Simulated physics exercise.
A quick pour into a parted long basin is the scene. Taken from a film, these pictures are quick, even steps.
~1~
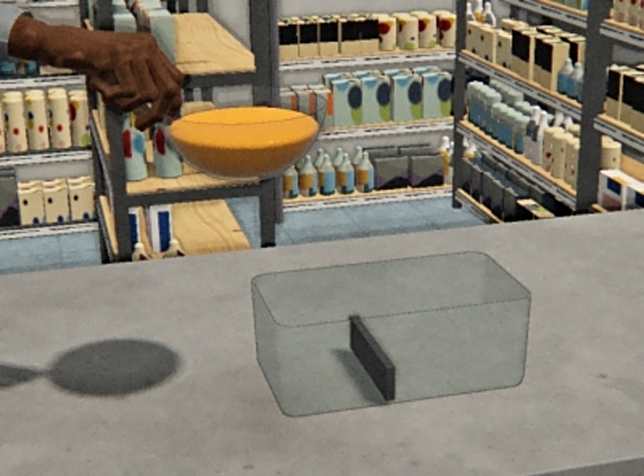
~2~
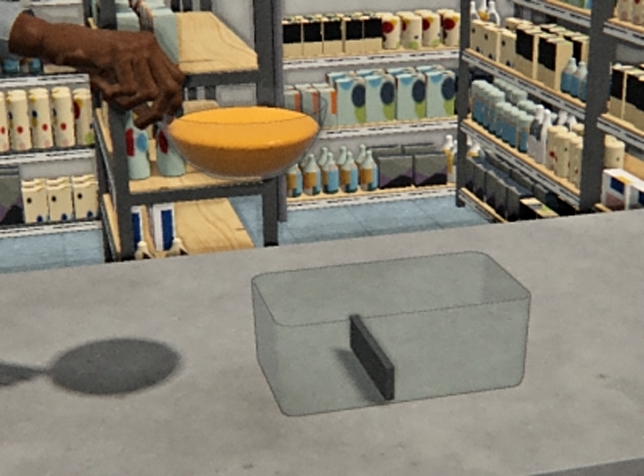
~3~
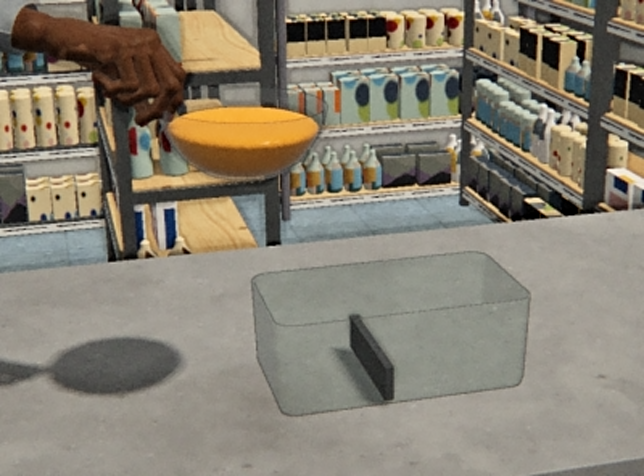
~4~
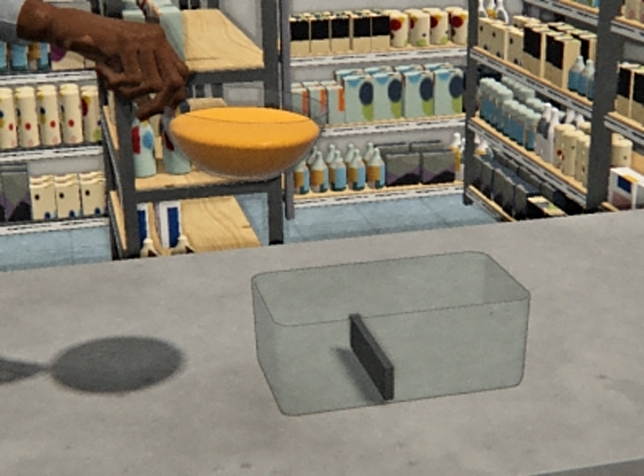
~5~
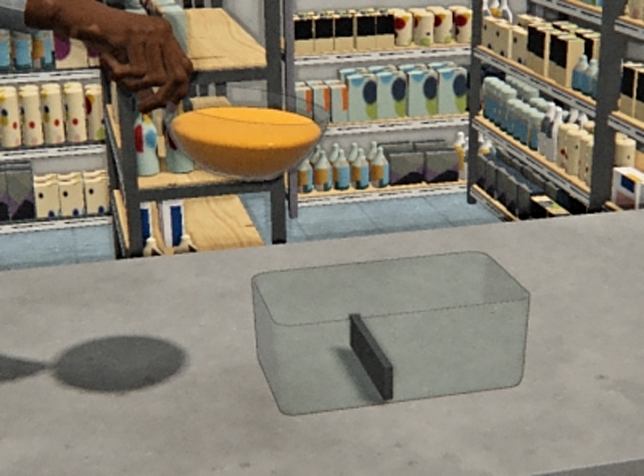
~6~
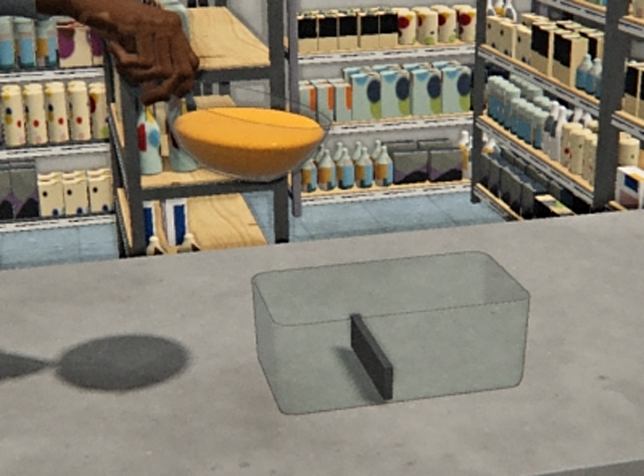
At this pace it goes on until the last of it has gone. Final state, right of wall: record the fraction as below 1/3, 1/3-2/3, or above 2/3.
The right side is left with enough for a third but not past two thirds.
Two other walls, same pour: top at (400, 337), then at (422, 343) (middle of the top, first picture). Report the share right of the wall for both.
In order, some 20 and 15 in a hundred.
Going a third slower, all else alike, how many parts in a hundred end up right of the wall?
Around 65 per cent ends up there.
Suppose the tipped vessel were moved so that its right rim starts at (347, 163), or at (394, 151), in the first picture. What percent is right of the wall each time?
Around 60 percent first, around 85 percent second.
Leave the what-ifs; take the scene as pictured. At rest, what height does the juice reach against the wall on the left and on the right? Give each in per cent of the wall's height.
Once it settles, the left reaches around 40 and the right around 40.
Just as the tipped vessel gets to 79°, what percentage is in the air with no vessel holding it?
I'd say some 55 per cent.
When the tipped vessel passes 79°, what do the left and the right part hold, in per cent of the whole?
Left part: Around 0 %. Right part: Around 15 %.
A moment on, the tilt is 79° and 25 per cent is still to pour, 2 is left of the wall and 17 right of it.
Next, the tilt is 115° and 0 per cent is still to pour, 41 is left of the wall and 55 right of it.
Then the tilt is 118° and 0 per cent is still to pour, 42 is left of the wall and 56 right of it.
Later the tilt is 118° and 0 per cent is still to pour, 42 is left of the wall and 56 right of it.
In the end 42 per cent lies left of the wall, 56 right of it and 3 outside.
